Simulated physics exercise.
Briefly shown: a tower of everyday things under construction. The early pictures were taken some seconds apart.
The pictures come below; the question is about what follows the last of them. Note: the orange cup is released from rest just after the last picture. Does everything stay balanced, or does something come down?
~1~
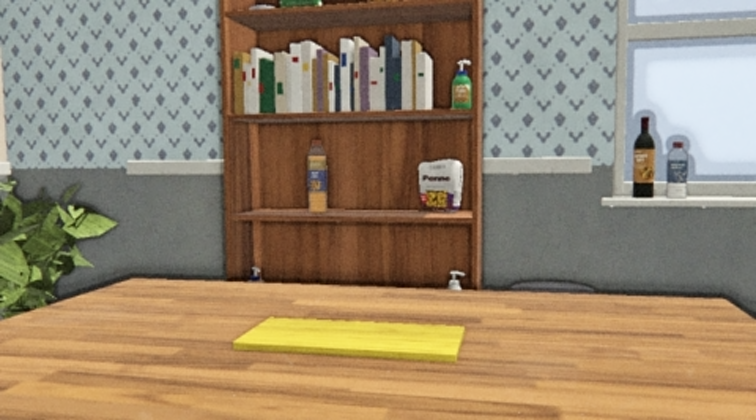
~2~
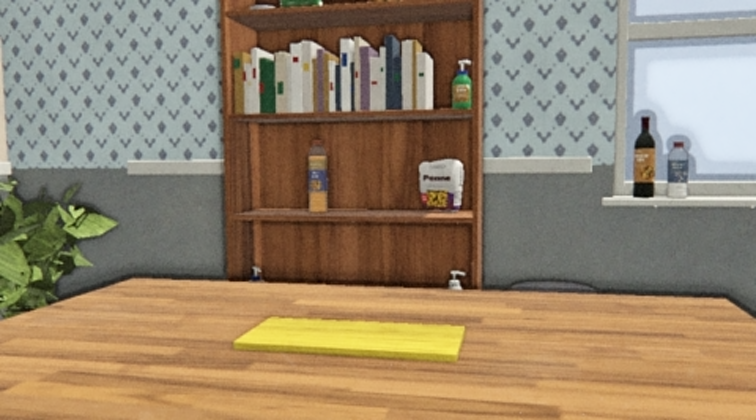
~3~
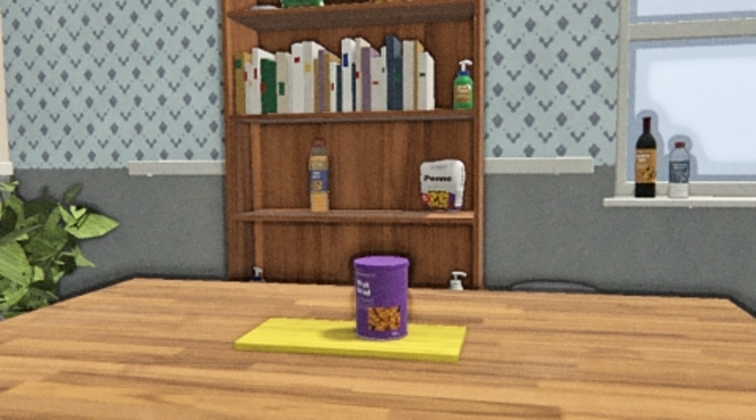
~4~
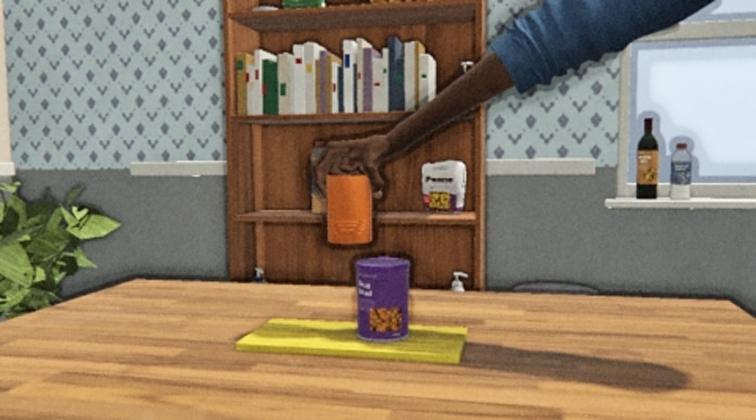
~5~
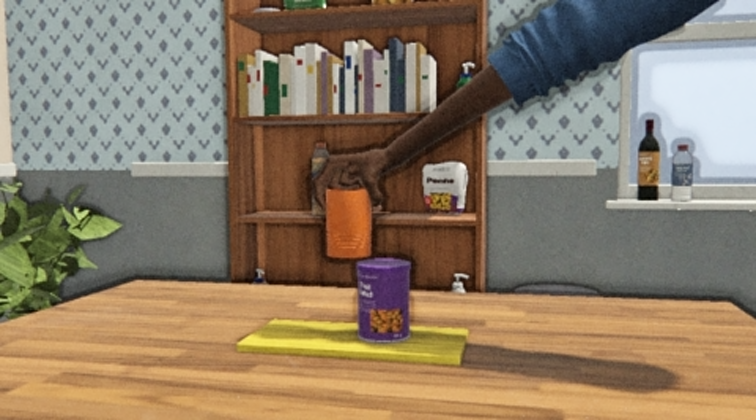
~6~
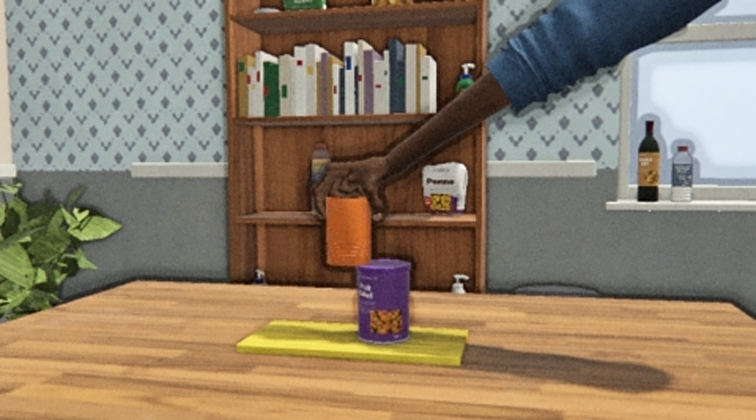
Something comes down.
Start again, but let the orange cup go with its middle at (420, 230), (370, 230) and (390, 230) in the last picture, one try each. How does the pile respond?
For the first case the pile falls over; for the second, it survives; for the third, it survives.
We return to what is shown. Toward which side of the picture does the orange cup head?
Result: Further left.
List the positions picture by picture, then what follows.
In the first frame, the last thing is not in view yet; yellow board (353, 337).
In the second frame, the last thing is not in view yet; yellow board (354, 337).
In the third frame, the last thing is not in view yet; yellow board (355, 338).
In the fourth frame, coming down; orange cup (349, 208); yellow board (356, 339).
In the fifth frame, coming down; orange cup (349, 223); yellow board (357, 340).
In the sixth frame, in place under the hand; orange cup (349, 230); yellow board (357, 341).
Then, 0.30 s past the last view, orange cup rocked 46° from its first pose near (328, 247).
Then, 0.40 s past the last view, orange cup now fallen.
Then, 0.50 s past the last view, things are still on the move.
Finally, fallen, orange cup; the other 2 still in place. Final places as the last picture's camera would see them, orange cup near (298, 311). The pile gives way.
